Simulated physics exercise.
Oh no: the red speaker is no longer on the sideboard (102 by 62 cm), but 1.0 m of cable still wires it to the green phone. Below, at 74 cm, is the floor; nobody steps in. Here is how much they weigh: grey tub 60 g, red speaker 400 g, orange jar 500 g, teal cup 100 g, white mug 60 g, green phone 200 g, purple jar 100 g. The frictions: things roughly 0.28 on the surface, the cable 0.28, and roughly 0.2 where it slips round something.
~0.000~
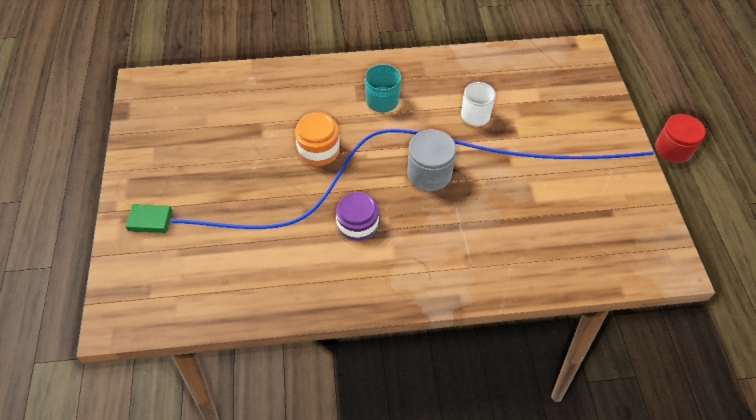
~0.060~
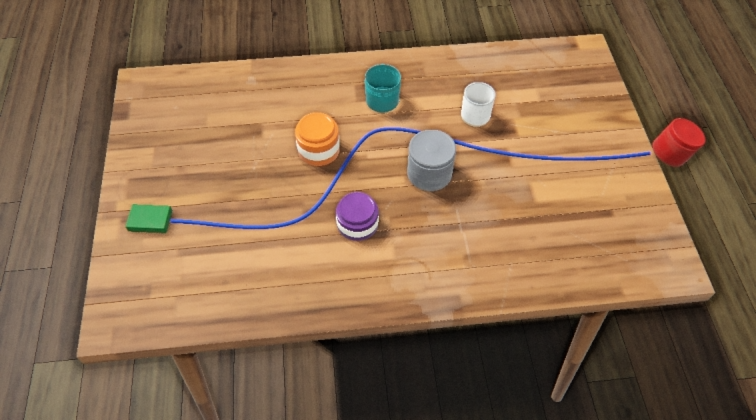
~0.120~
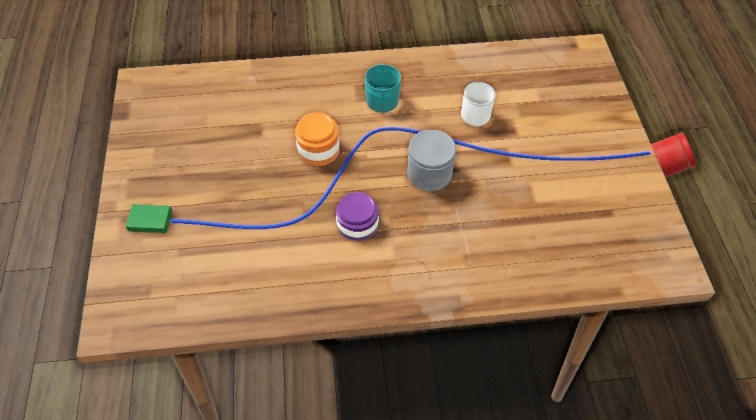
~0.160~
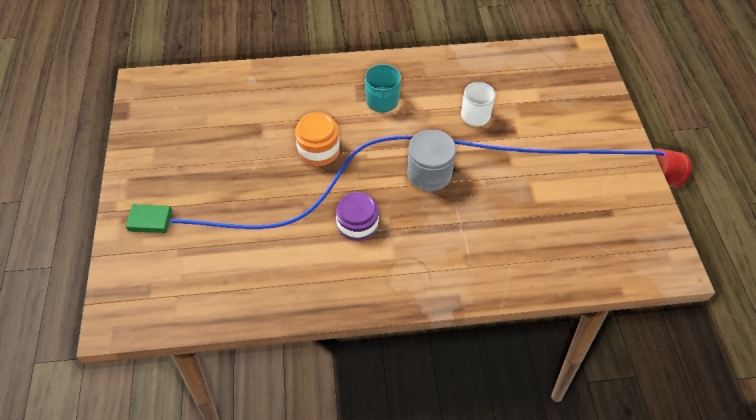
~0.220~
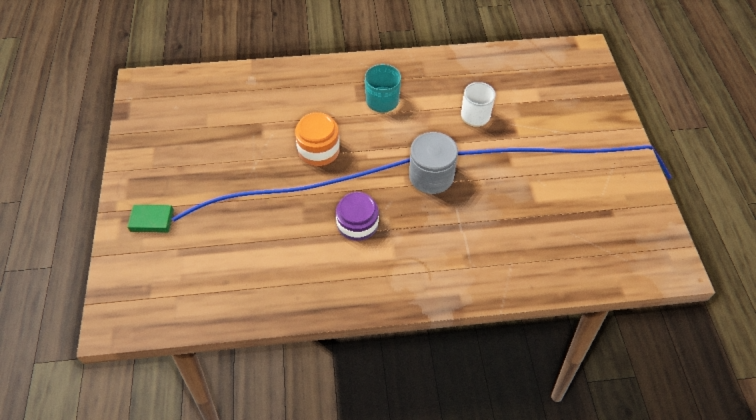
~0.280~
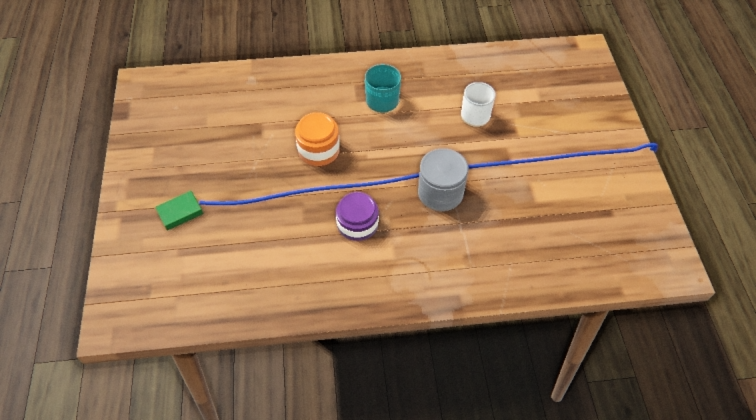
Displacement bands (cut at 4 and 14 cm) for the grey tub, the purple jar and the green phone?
As I see it, the grey tub changes place a lot, the purple jar changes place very little, the green phone changes place a lot.
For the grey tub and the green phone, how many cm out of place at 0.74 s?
Approx. shifts - grey tub: 20 cm; green phone: 80 cm.
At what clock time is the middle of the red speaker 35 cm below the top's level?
That is: 0.44 s.
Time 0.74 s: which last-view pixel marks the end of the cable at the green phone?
Somewhere about (588, 129) in the final view.
After 0.5 s, the cable's tail end at (383, 178); green phone 38 cm off its start, grey tub 17 cm off its start, red speaker over the edge.
After 0.7 s, the cable's tail end at (588, 129); green phone 81 cm off its start, grey tub 18 cm off its start, red speaker over the edge.
After 1.0 s, the cable has left the top; green phone over the edge, grey tub 18 cm off its start at (484, 229), red speaker over the edge.
After 1.2 s, the cable has left the top; green phone over the edge, grey tub 18 cm off its start, red speaker over the edge.
After 2.4 s, the cable has left the top; green phone over the edge, grey tub 18 cm off its start at (484, 229), purple jar 0 cm off its start at (357, 207), red speaker over the edge.
